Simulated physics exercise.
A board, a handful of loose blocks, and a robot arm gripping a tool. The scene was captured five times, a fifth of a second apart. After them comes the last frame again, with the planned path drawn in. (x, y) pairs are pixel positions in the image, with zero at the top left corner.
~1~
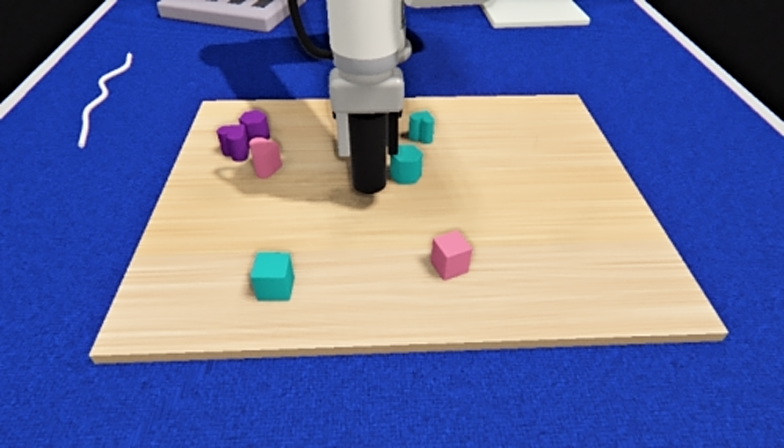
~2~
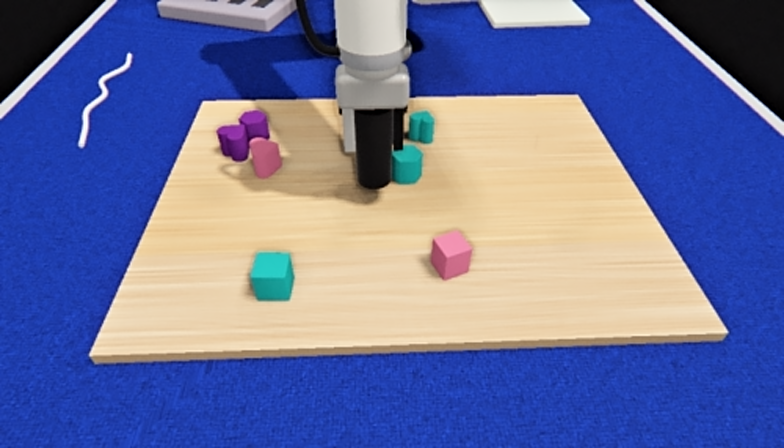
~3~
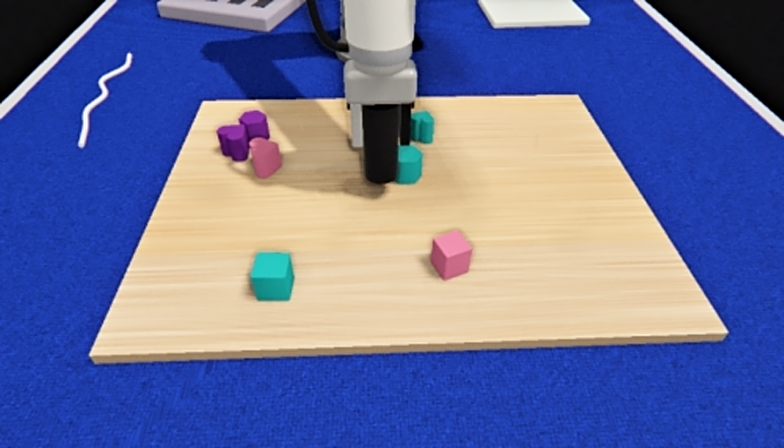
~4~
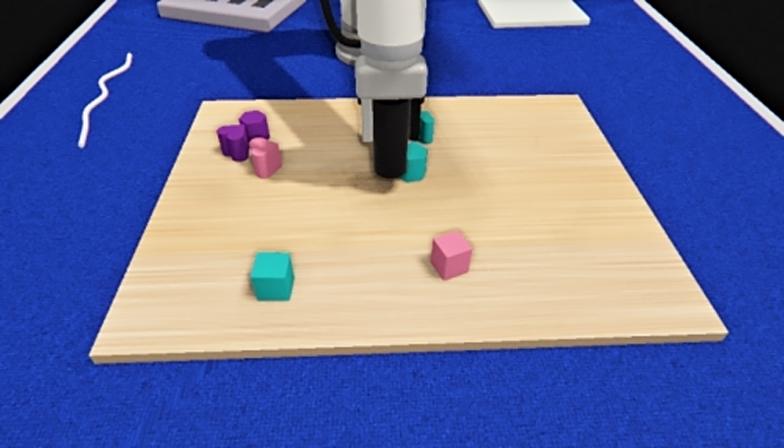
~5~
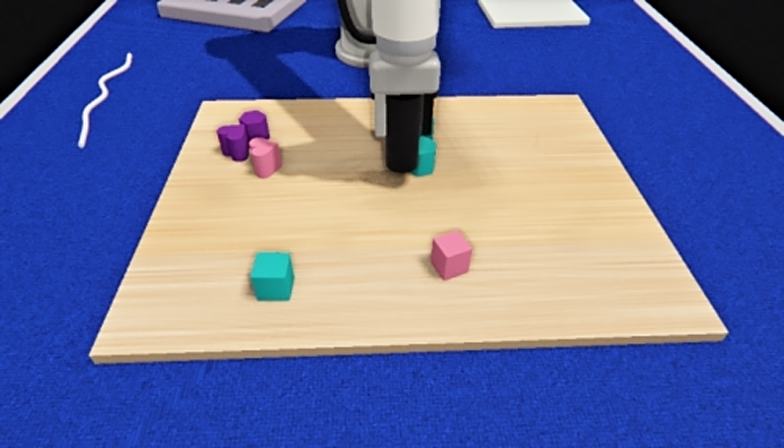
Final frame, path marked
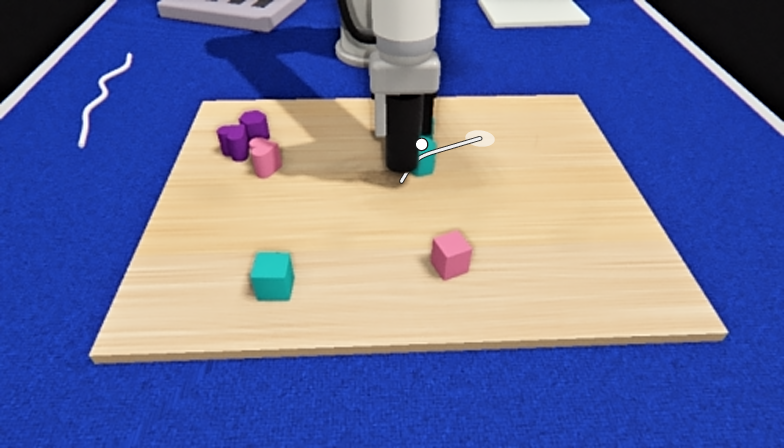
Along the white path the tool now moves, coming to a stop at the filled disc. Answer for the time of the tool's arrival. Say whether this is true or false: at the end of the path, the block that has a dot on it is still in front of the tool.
My answer: True.
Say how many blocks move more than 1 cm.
That's one.
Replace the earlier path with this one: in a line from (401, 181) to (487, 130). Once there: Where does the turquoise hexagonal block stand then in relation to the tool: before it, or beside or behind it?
I'd say it is still being pushed.
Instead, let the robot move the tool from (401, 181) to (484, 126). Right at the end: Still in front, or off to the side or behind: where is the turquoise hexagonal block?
At that point it is up front.
The line goes from (401, 181) via (417, 159) and (448, 148), ending at (480, 138); the dot is on the turquoise hexagonal block.
The first path, step by step. One third of the way, tool (419, 142); turquoise hexagonal block (443, 127), turned 25° clockwise.
Two thirds of the way, tool (451, 130); turquoise hexagonal block (472, 115).
At the end, tool (483, 121); turquoise hexagonal block (499, 105); turquoise heart block unmoved.
